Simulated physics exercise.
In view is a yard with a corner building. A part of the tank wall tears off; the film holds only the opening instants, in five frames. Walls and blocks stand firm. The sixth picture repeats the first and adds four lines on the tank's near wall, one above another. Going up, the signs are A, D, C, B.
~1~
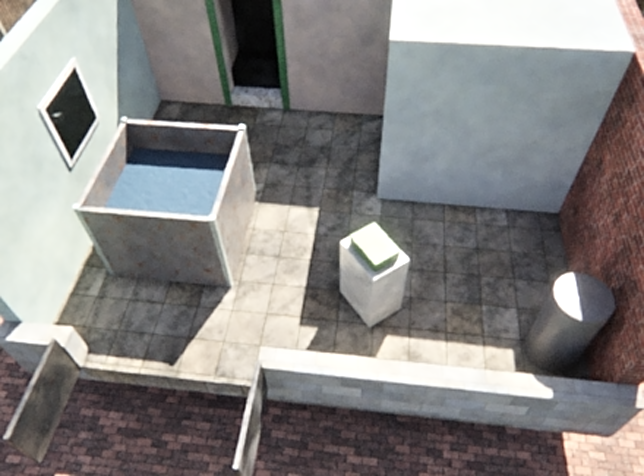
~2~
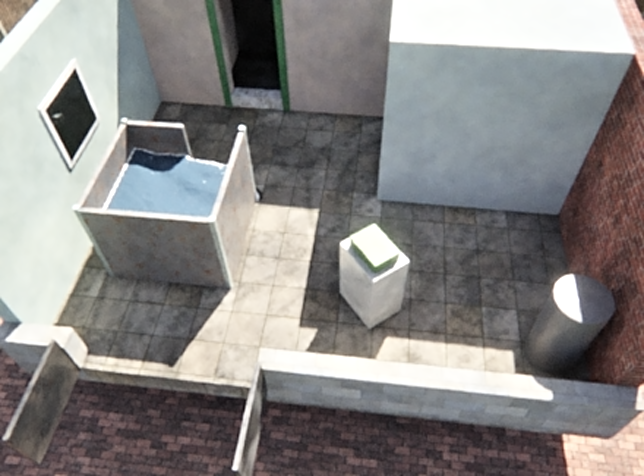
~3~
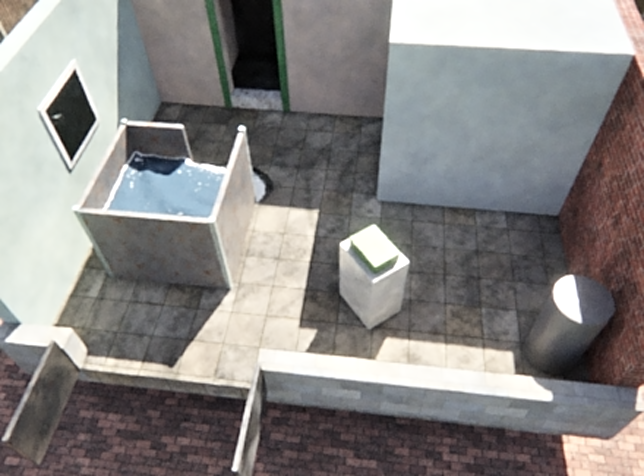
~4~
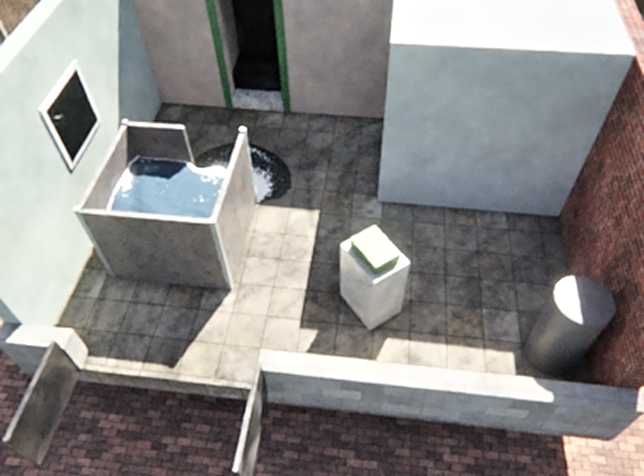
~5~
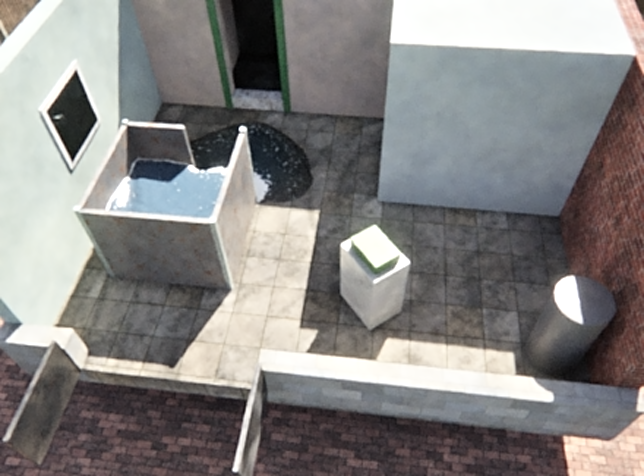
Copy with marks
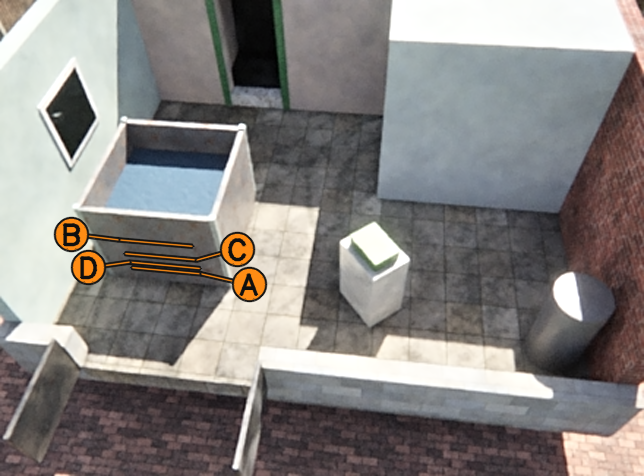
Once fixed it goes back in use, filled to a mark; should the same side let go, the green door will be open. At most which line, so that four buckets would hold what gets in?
C will do.
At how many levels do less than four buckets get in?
Three.
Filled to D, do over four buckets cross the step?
No.
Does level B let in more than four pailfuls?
Yes.
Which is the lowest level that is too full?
That would be B.
In orange, A at (166, 270); B at (155, 243); C at (160, 256); D at (164, 265); from the bottom up A, D, C, B.
For level A, nothing gets over.
For level B, about 10 bucketfuls get in.
For level C, a splash gets over, under a bucket.
For level D, nothing gets over.
